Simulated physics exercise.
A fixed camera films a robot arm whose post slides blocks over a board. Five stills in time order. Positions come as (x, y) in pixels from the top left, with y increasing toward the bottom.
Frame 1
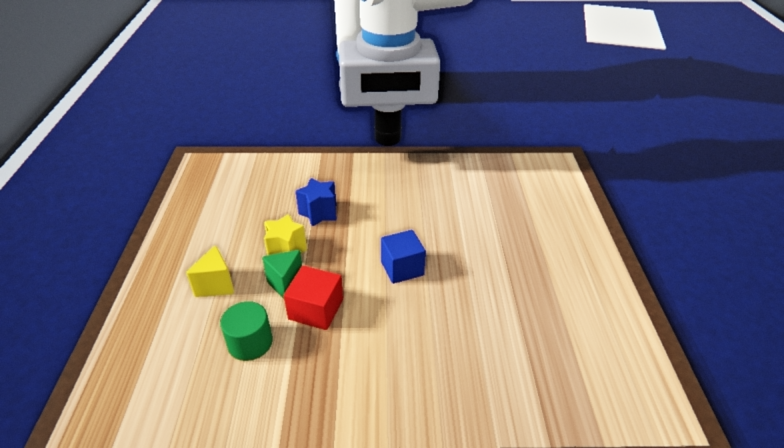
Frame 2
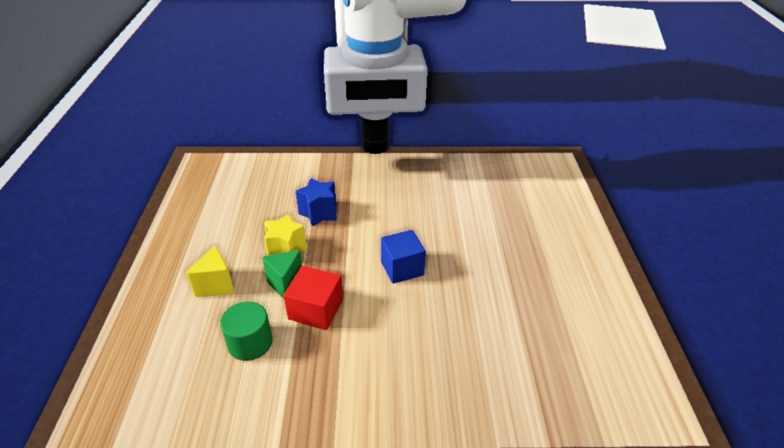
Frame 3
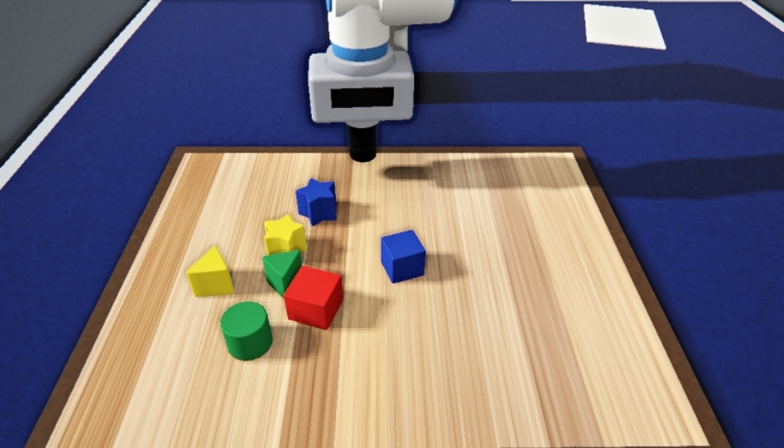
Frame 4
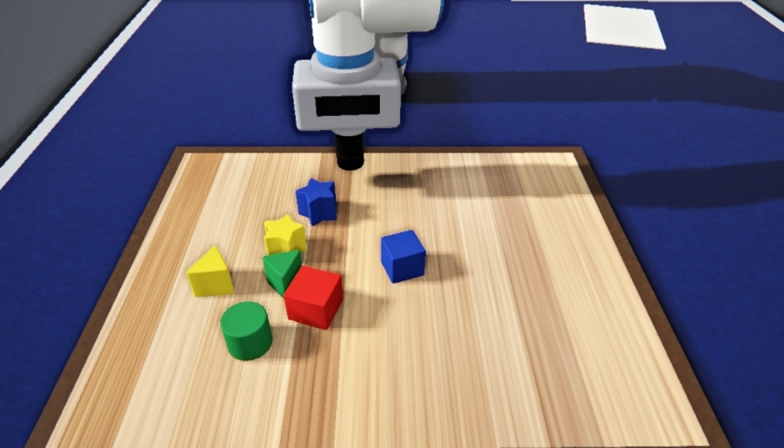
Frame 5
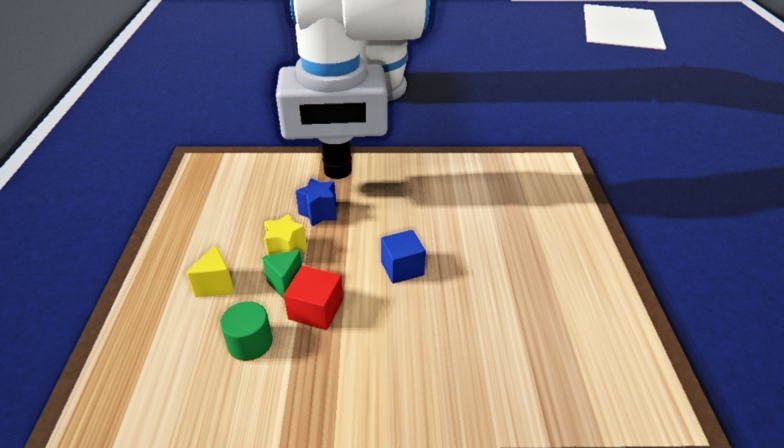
A white robot arm with a black tip moved slowly down and to the left over a wooden board, drawing near a blue star, while the colorful blocks all stayed still.
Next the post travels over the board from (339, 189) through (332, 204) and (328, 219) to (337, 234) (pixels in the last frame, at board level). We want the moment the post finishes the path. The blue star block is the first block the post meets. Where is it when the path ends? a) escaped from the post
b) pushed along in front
Option a.
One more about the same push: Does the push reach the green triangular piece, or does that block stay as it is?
Not moved.
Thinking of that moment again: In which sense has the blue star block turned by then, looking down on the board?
The block spins clockwise.
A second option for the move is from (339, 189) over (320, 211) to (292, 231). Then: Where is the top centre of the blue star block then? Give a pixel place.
The spot you're after is about (280, 227) in the image.
The first path, step by step. Halfway along, post (327, 194); blue star block (309, 203), turned 20° clockwise.
At the end, post (336, 216); green triangular piece still; yellow star block (273, 233); blue star block (306, 219), turned 50° clockwise; blue four-sided block still.
